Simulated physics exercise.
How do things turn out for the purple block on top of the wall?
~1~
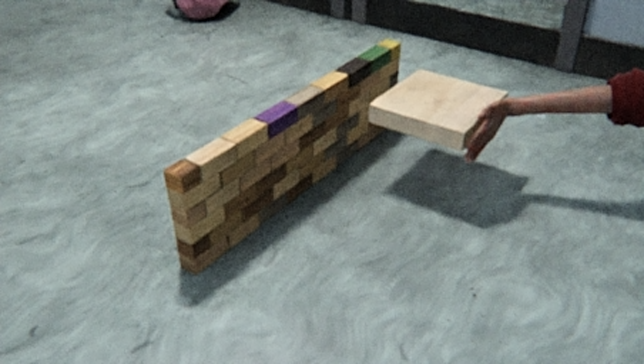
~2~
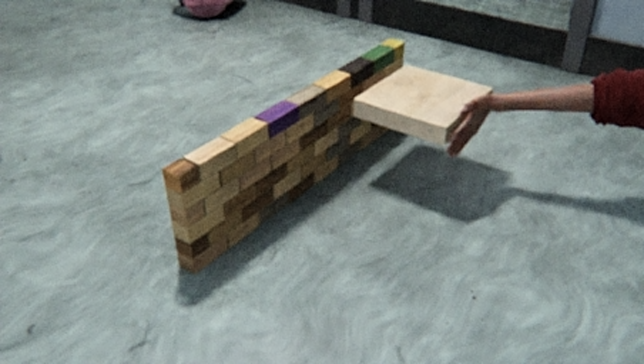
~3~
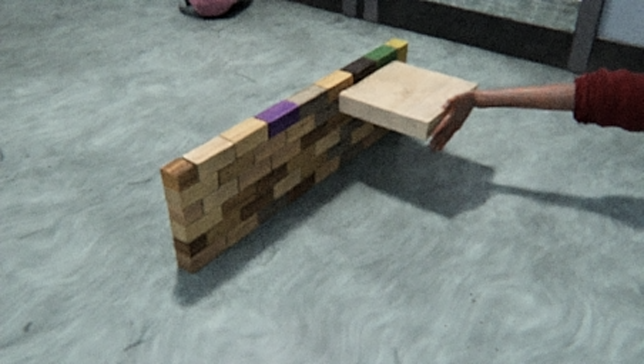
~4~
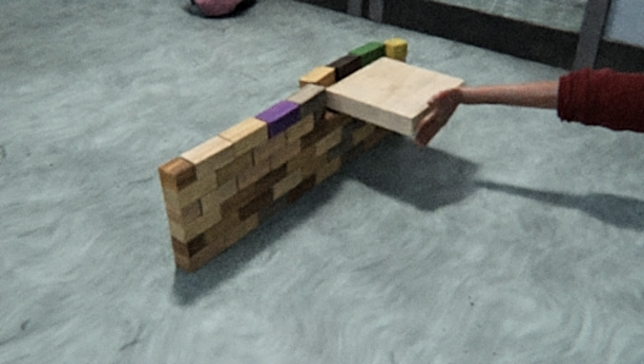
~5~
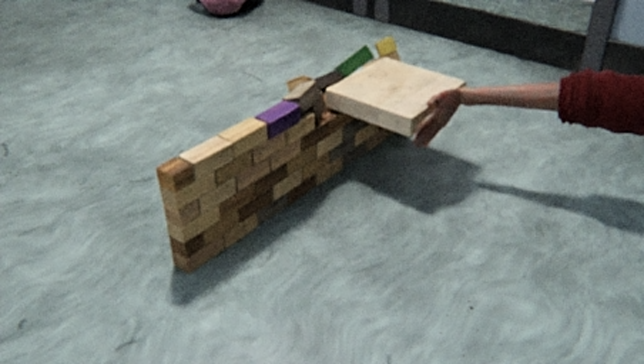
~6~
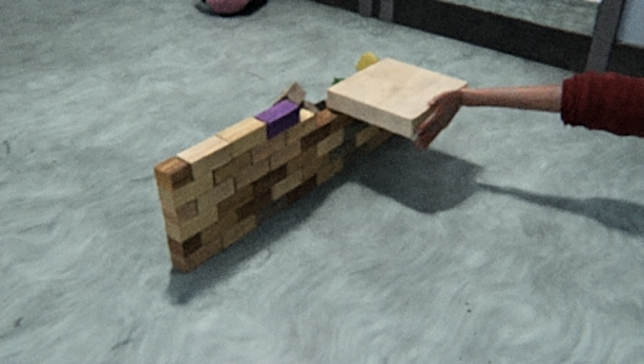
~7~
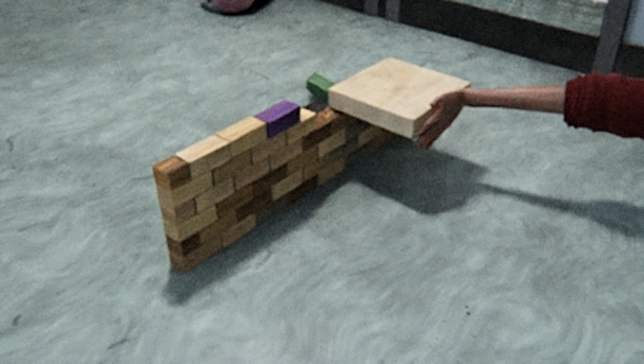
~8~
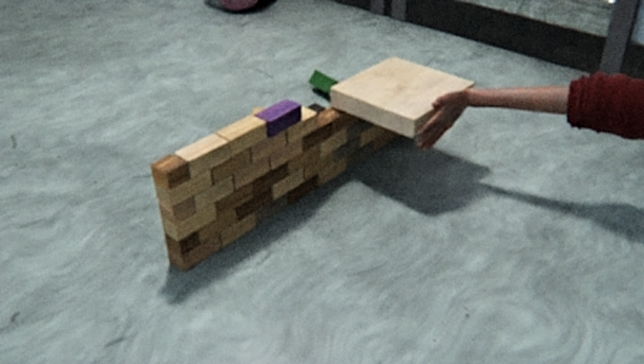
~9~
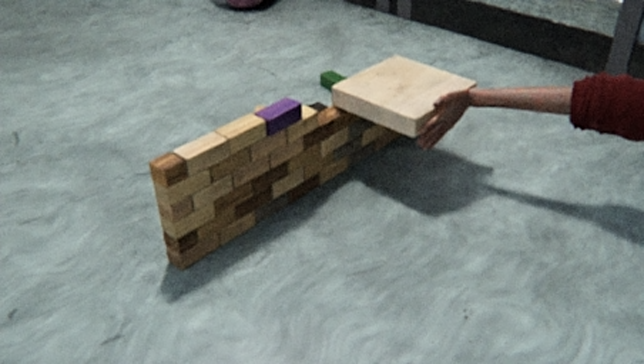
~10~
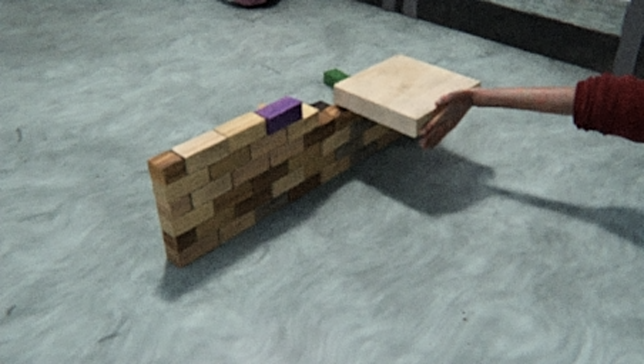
It stays up, still sitting in its place on the top row after the blocks farther along have fallen.
A hand in a dark red sleeve slides a thick, pale slab of wood leftward through the air toward the far part of a low wall of small wooden blocks. The slab meets the wall near its top and pushes the blocks there out of line, then stops. The green and yellow blocks tip over and drop behind the wall along with a few plain ones. The green block tumbles into view just beyond the slab and settles on the floor, while the yellow one is lost from sight. The near part of the wall still stands, with the purple block on top.
